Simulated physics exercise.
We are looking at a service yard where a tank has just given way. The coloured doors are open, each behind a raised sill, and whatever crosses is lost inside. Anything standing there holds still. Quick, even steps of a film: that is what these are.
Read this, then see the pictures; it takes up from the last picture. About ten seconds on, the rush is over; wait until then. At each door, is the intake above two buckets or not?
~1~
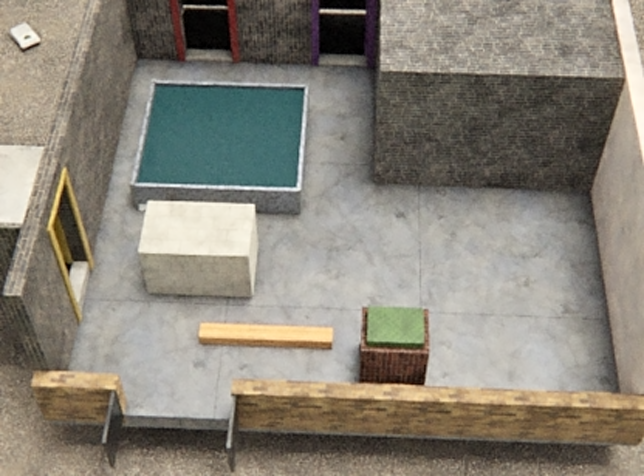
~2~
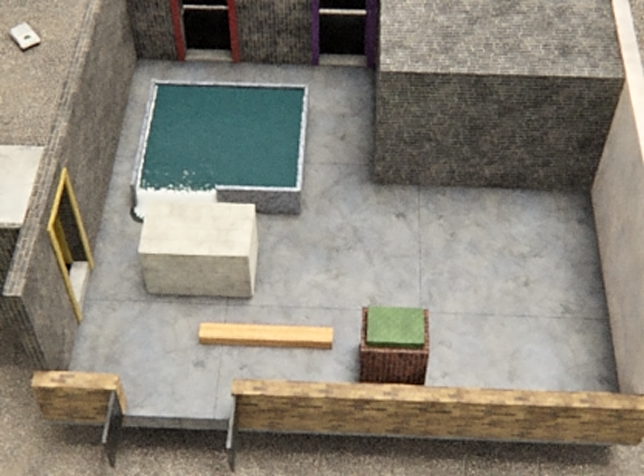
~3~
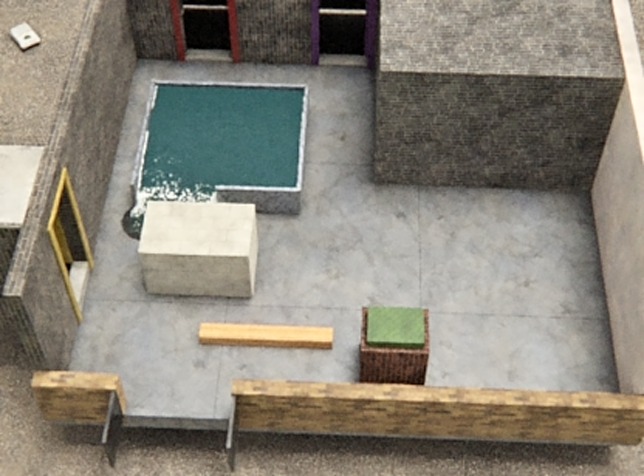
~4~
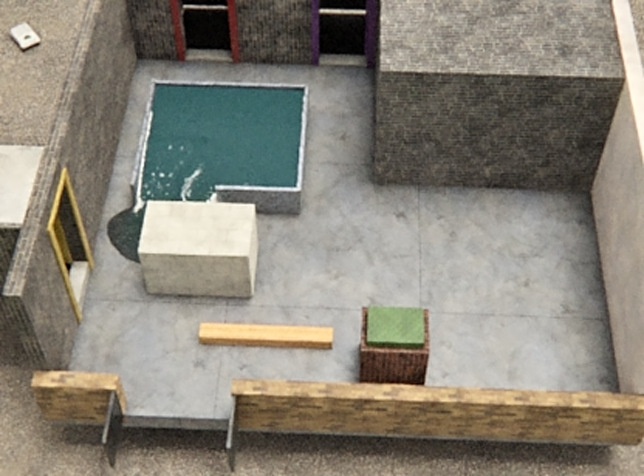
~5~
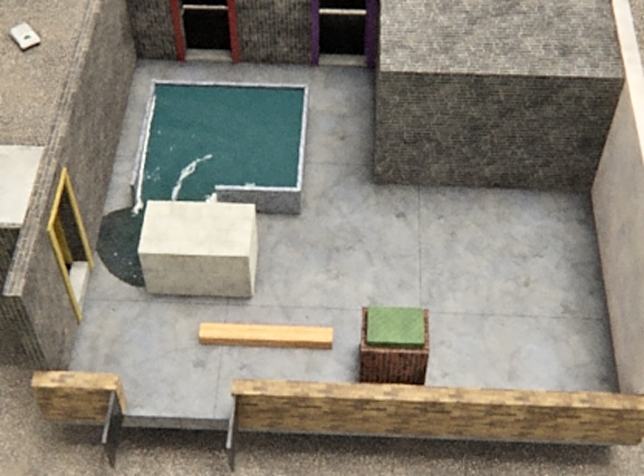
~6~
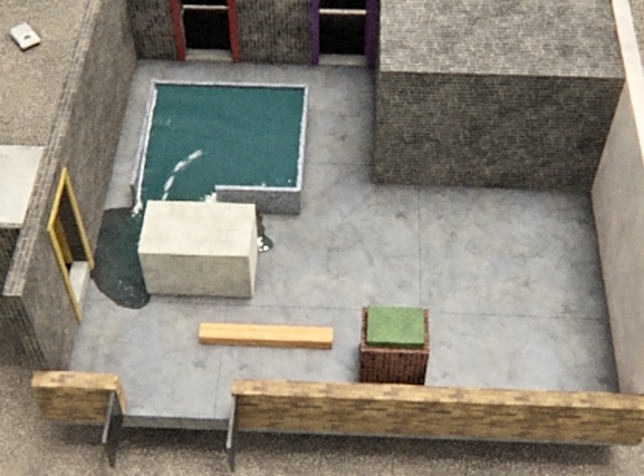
One by one: The red door is going to stay within two buckets; the yellow door is going to stay within two buckets; the purple door is going to stay within two buckets.
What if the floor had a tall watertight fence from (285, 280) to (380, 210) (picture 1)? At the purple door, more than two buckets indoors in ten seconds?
Result - purple door overshoots.
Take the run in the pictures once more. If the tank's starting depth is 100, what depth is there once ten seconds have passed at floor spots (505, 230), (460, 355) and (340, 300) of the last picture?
In that order: 12, 10 and 4 per cent.
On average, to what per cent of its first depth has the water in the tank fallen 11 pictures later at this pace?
That comes to some 68 per cent.
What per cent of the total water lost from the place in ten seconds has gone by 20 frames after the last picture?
That comes to 20 per cent, as I work it out.
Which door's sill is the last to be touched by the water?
My answer is the one in purple.
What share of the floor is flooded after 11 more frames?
I reckon around 25 %.
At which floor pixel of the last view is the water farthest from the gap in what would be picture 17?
The farthest point of the front sits at (430, 244).
A moment on, water covers 15 % of the floor; the red door not reached, the yellow door wet at the sill, nothing in, the purple door not reached.
Next, water covers 25 % of the floor; the red door not reached, the yellow door wet at the sill, nothing in, the purple door not reached.
Then, water covers 50 % of the floor; the red door not reached, the yellow door wet at the sill, nothing in, the purple door not reached.
Later, water covers 80 % of the floor; the red door wet at the sill, nothing in, the yellow door wet at the sill, nothing in, the purple door not reached.
In the end, water covers 95 % of the floor; the red door wet at the sill, nothing in, the yellow door wet at the sill, nothing in, the purple door wet at the sill, nothing in.
